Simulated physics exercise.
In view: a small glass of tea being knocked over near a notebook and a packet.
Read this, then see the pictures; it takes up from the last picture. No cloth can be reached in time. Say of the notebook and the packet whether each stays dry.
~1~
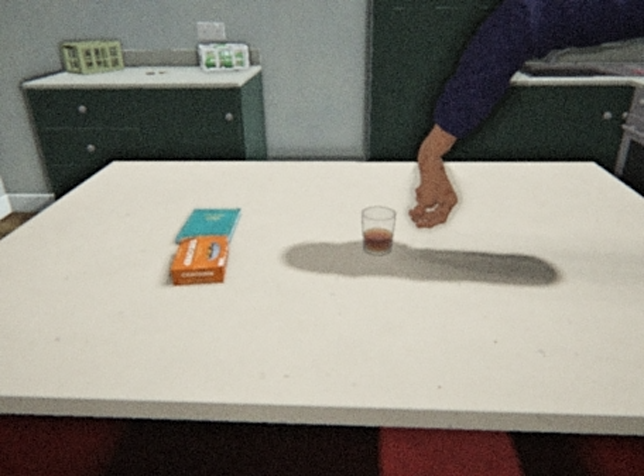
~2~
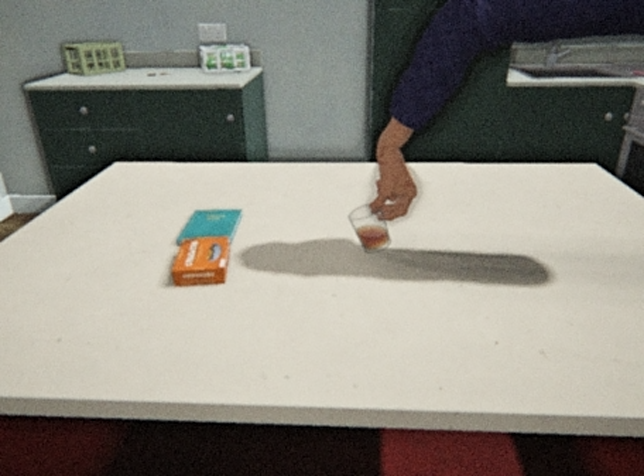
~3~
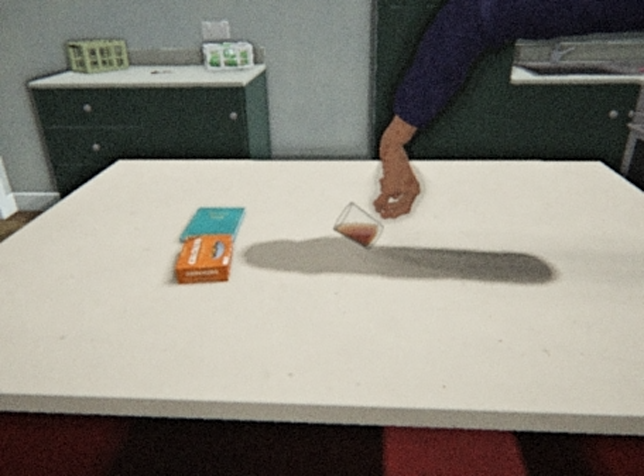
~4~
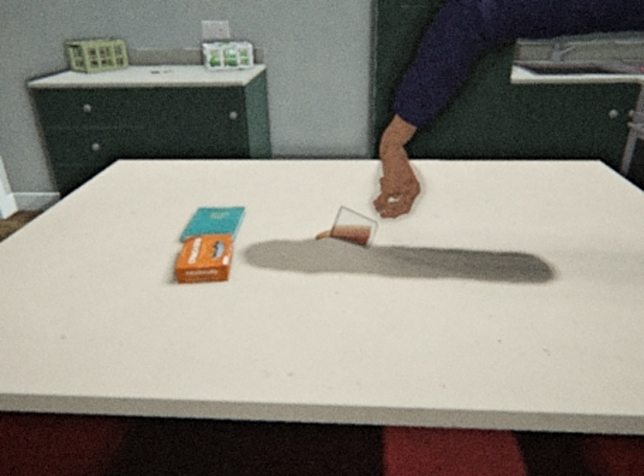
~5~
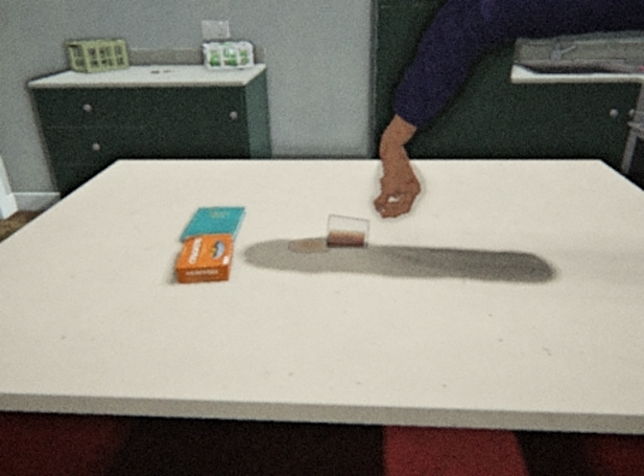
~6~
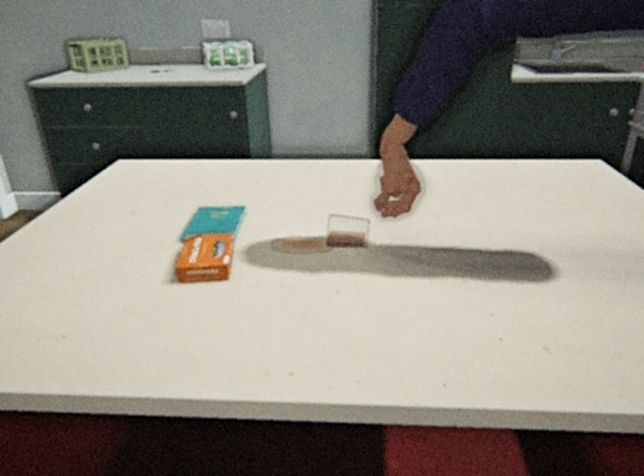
As for the notebook, it meets the spill; as for the packet, it meets the spill.
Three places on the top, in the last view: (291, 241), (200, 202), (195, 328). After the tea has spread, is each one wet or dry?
First one got to; second one left alone; third one left alone.
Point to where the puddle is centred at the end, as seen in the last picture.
The centre settles near (247, 239) in the last view.
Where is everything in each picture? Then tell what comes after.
In the first frame, it stands upright; small glass (378, 230) about a third full; notebook (210, 222); packet (201, 251).
The second frame shows fingers against its side; small glass (370, 227) tipped 20°.
In the third frame, it is falling; small glass (357, 226) tipped 55°; packet (205, 250).
In the fourth frame, it is falling; small glass (352, 228) tipped 70°; notebook (215, 221).
In the fifth frame, it is down; small glass (347, 232) tipped 85°; a puddle starts at (310, 245).
In the sixth frame, it is down; small glass (347, 232) tipped 85°; a puddle starts at (304, 244); notebook (215, 220); packet (206, 249).
A moment on, the puddle covers about as much as a saucer; the notebook is reached; the packet is reached.
Further on, the puddle covers about as much as a plate; the notebook is reached; the packet is reached.
When it is over, the puddle covers about as much as a plate; the notebook is reached; the packet is reached.
